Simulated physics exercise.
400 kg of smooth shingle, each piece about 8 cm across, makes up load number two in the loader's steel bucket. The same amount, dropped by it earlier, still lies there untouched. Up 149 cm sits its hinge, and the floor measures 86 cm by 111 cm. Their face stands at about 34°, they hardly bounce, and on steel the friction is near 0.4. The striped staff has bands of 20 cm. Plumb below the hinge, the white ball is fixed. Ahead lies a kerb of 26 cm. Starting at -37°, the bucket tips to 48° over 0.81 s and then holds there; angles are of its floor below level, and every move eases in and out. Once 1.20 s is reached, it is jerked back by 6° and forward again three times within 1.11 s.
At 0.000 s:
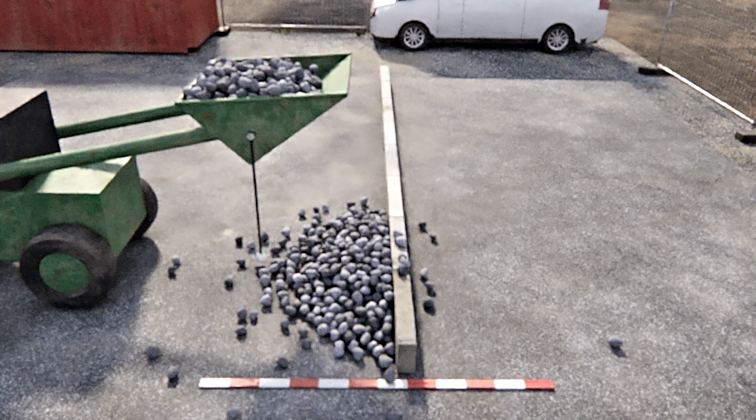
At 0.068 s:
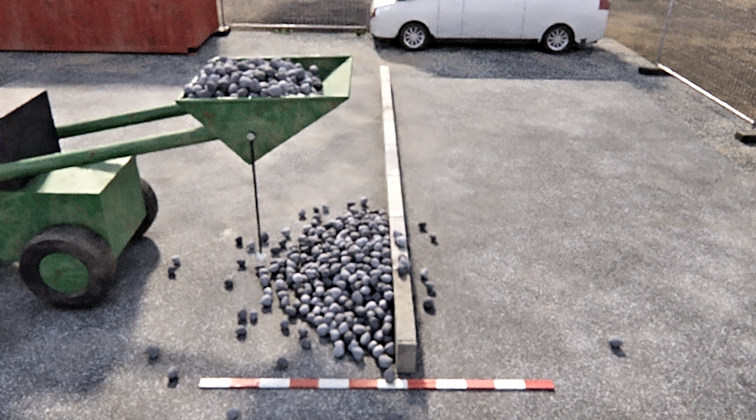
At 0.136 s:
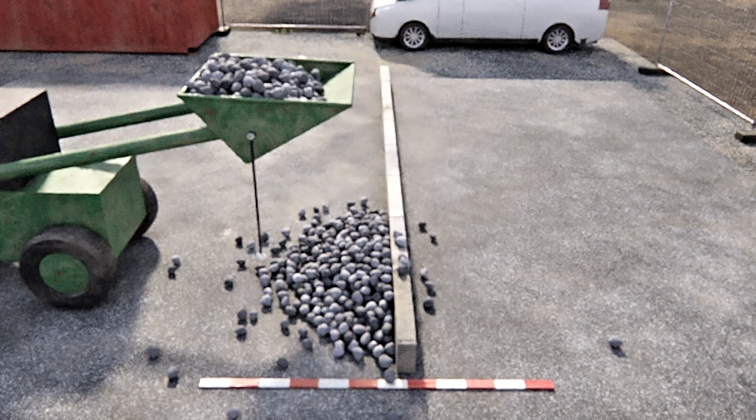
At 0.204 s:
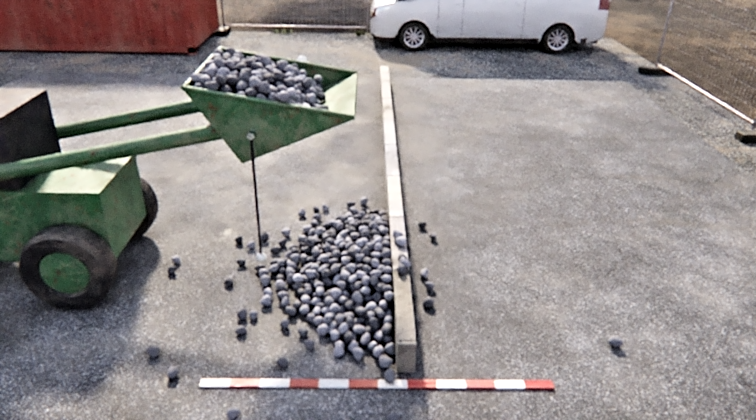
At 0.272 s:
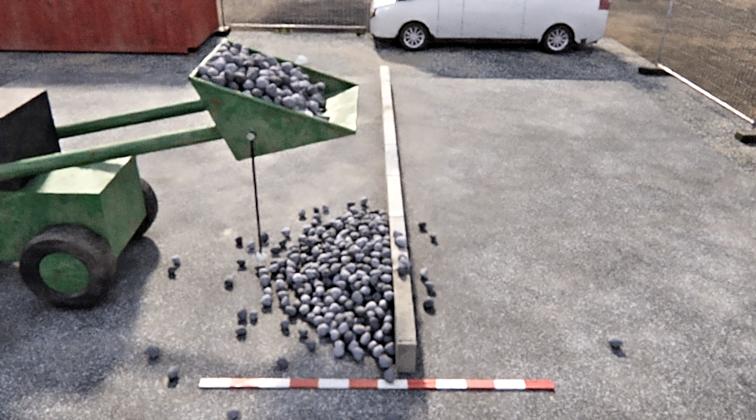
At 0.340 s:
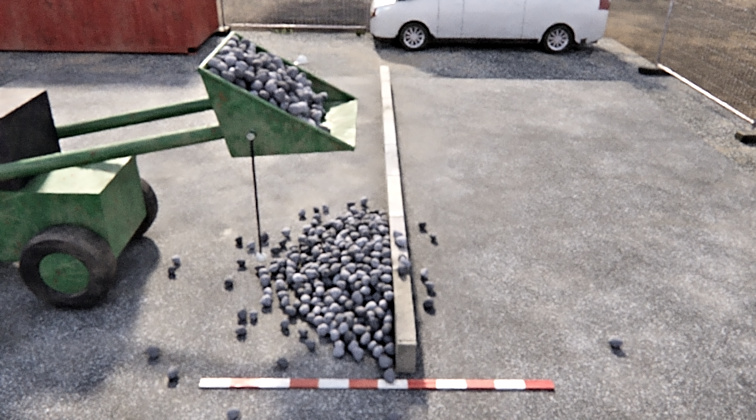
A green loader's steel bucket, heaped with grey stones, tilts steadily forward, its back edge rising and its front lip lowering as the stones shift with it. The wheeled machine stands at left on a grey paved yard, seen from a raised, unmoving view. Below the bucket, an earlier pile lies still against a pale kerb, behind a red-and-white staff, with a red wall, fencing and white car beyond.
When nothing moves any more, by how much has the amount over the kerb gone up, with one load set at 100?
It has gone up by about 16 per cent of a load.
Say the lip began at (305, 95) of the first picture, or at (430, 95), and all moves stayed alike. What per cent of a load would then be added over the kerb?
Case one about 5 %, case two about 95 %.
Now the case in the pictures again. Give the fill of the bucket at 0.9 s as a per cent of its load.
Near 50 per cent of the load is held.
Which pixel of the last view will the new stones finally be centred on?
The middle lies near (355, 255) in the last picture.
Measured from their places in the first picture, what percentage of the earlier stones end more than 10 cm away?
Close to 20 per cent.
After 0.6 s the floor is at 35°; in per cent of one load, 99 in the bucket, 100 on this side of the kerb, 1 over the kerb; the foremost stones are at (442, 268).
After 0.9 s the floor is at 48°; in per cent of one load, 51 in the bucket, 149 on this side of the kerb, 1 over the kerb; the foremost stones are at (442, 268).
After 2.8 s the floor is at 48°; in per cent of one load, 0 in the bucket, 184 on this side of the kerb, 17 over the kerb; the foremost stones are at (580, 243).
After 5.5 s the floor is at 48°; in per cent of one load, 0 in the bucket, 184 on this side of the kerb, 17 over the kerb; the foremost stones are at (580, 243). Net gain over the kerb, 16.
